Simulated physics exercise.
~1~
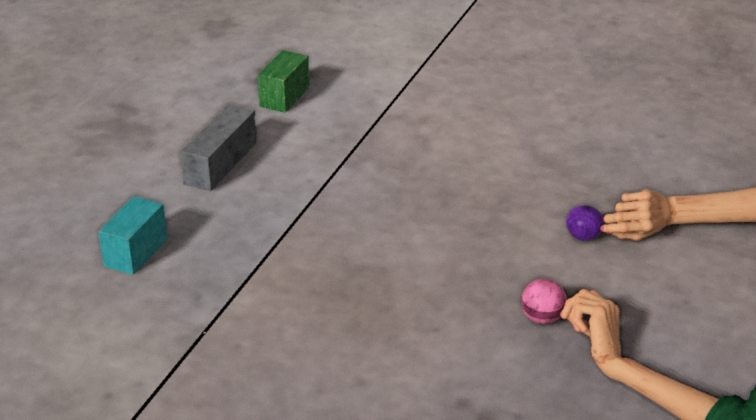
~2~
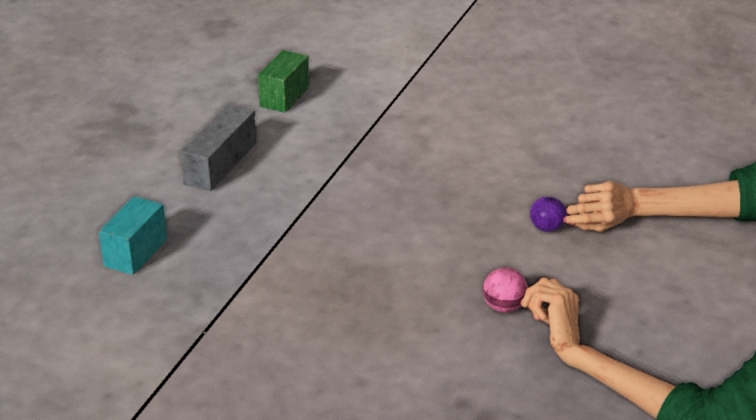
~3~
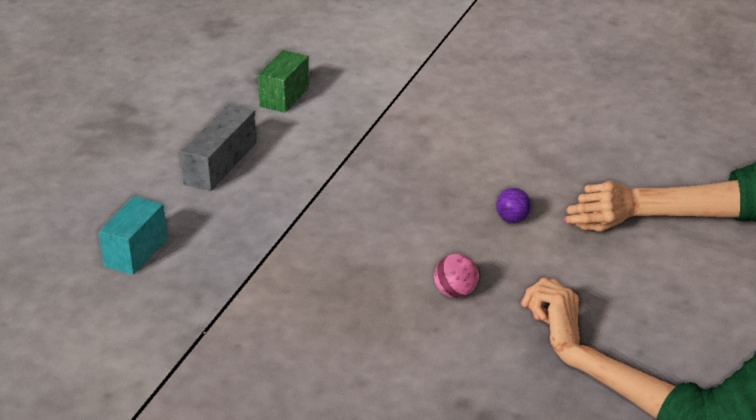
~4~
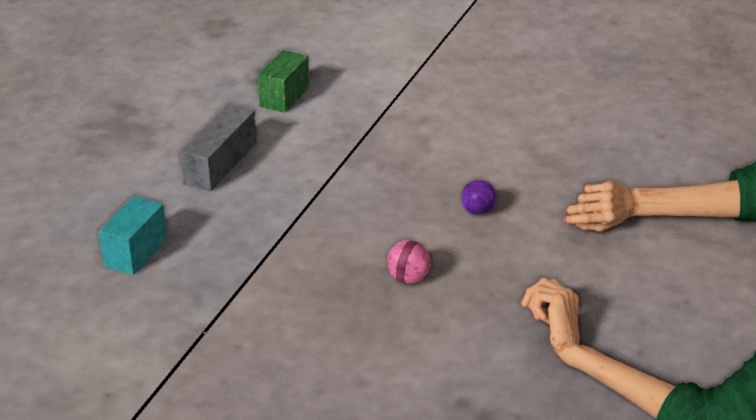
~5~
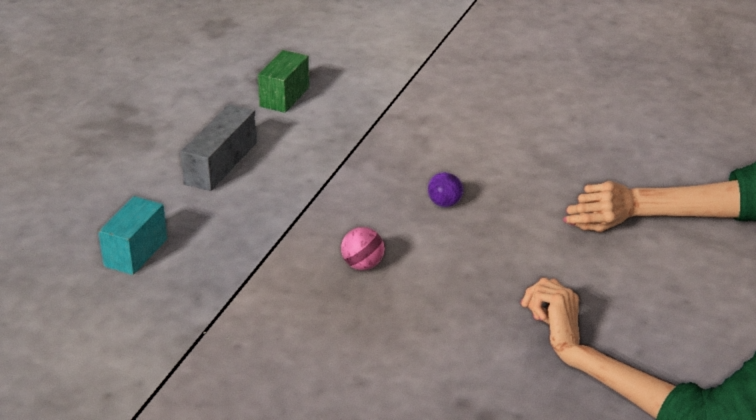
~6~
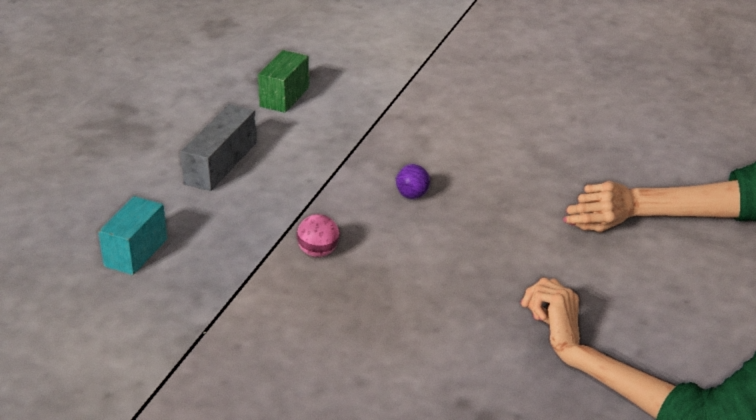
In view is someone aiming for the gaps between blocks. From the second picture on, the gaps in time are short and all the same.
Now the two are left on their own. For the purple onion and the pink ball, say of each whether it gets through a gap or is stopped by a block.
Result: The purple onion is stopped; the pink ball gets through.
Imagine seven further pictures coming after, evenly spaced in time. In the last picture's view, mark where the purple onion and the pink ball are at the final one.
First object (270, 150); second object (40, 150).
Then, 0.54 s on from there, purple onion coming back near (284, 152); pink ball heading on.
In the end, the purple onion hits a block; the pink ball passes through its gap.
